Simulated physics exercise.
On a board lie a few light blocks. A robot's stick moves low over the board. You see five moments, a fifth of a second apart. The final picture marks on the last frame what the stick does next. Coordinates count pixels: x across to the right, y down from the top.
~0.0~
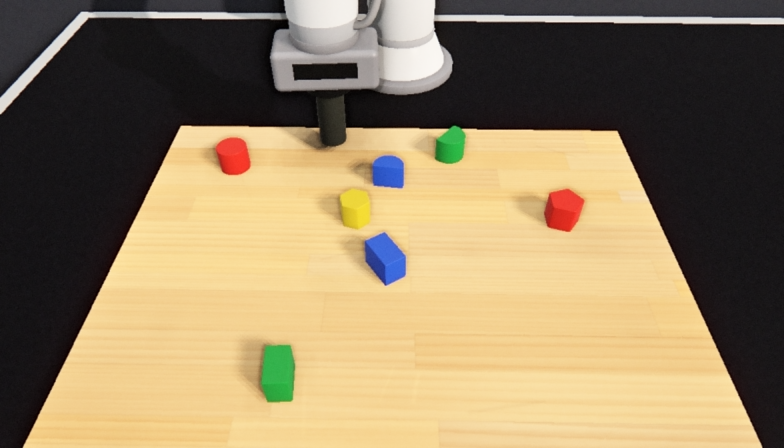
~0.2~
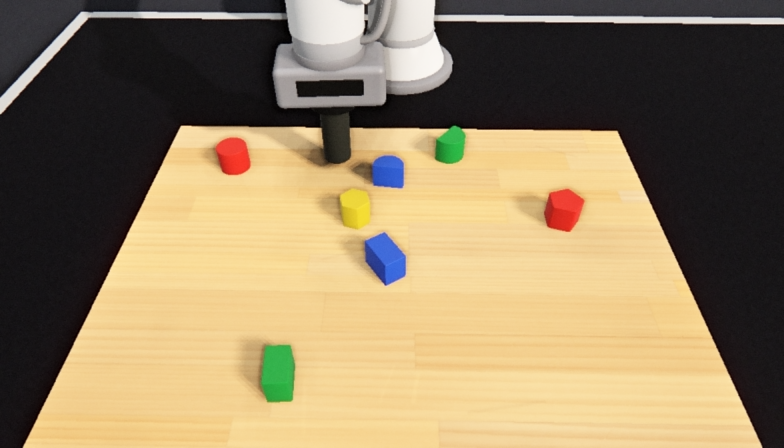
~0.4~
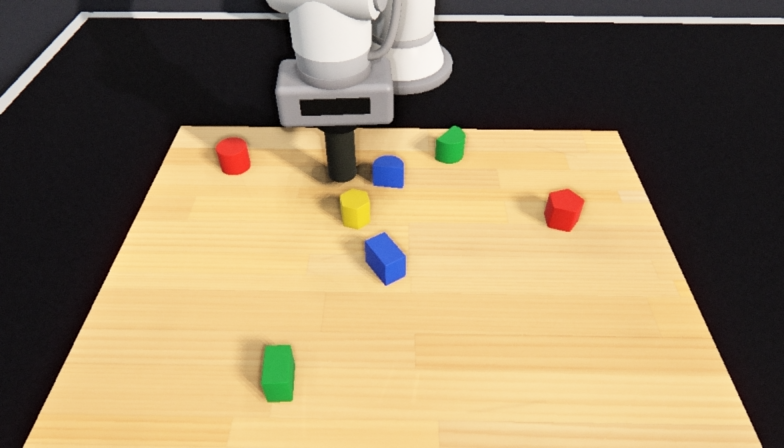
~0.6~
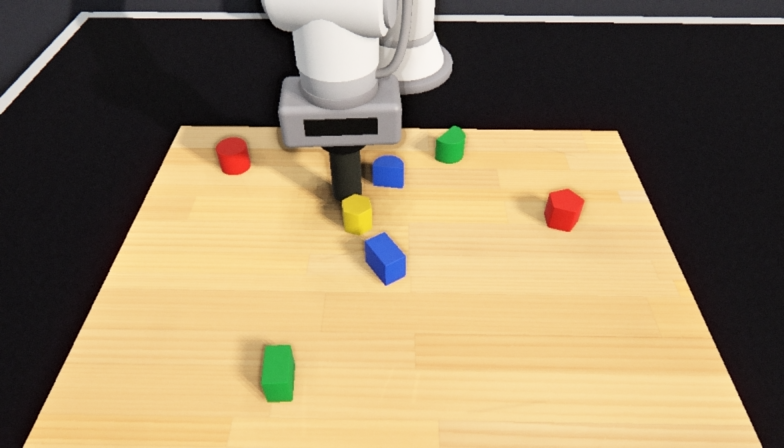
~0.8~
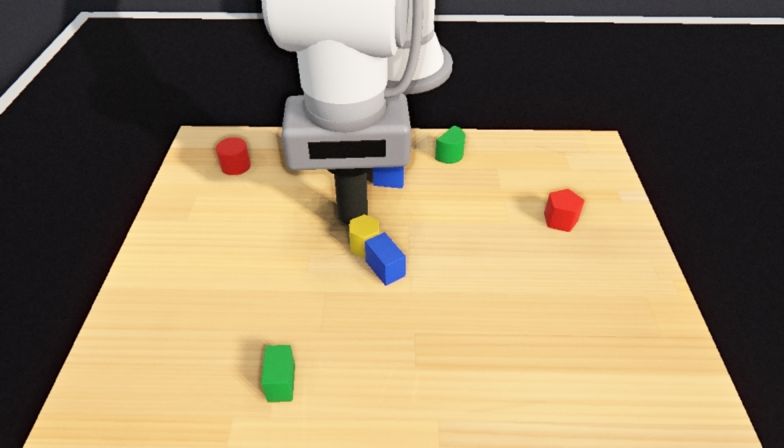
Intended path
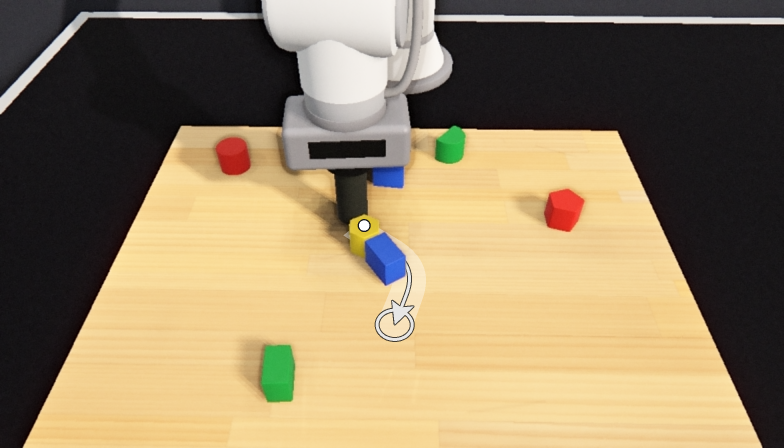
The robot's black stick moves forward and pushes the yellow hexagon toward the blue oblong block.
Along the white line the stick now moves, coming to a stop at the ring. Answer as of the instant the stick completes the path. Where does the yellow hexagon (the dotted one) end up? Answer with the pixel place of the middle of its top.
In the picture, that point is around (406, 333).
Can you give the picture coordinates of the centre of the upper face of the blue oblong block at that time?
The middle of its top is at (424, 366).
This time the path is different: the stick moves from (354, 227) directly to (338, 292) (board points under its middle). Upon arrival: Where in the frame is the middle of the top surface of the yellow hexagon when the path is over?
Near (371, 265).
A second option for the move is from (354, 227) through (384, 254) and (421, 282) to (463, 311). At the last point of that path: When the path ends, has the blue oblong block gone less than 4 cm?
No, that is not what happens.
Path on the board, from (354, 227) over (390, 249) and (409, 283) to (395, 325); the dot is on the yellow hexagon.
On the path given first. One third of the way, stick (391, 238); yellow hexagon (397, 252), turned 25° clockwise; blue oblong block (404, 280), turned 25° clockwise.
Two thirds of the way, stick (410, 272); yellow hexagon (414, 290), turned 35° clockwise; blue oblong block (414, 322), turned 40° clockwise.
At the end, stick (395, 313); yellow hexagon (406, 333); blue oblong block (424, 366), turned 10° clockwise; blue D-shaped block in place.
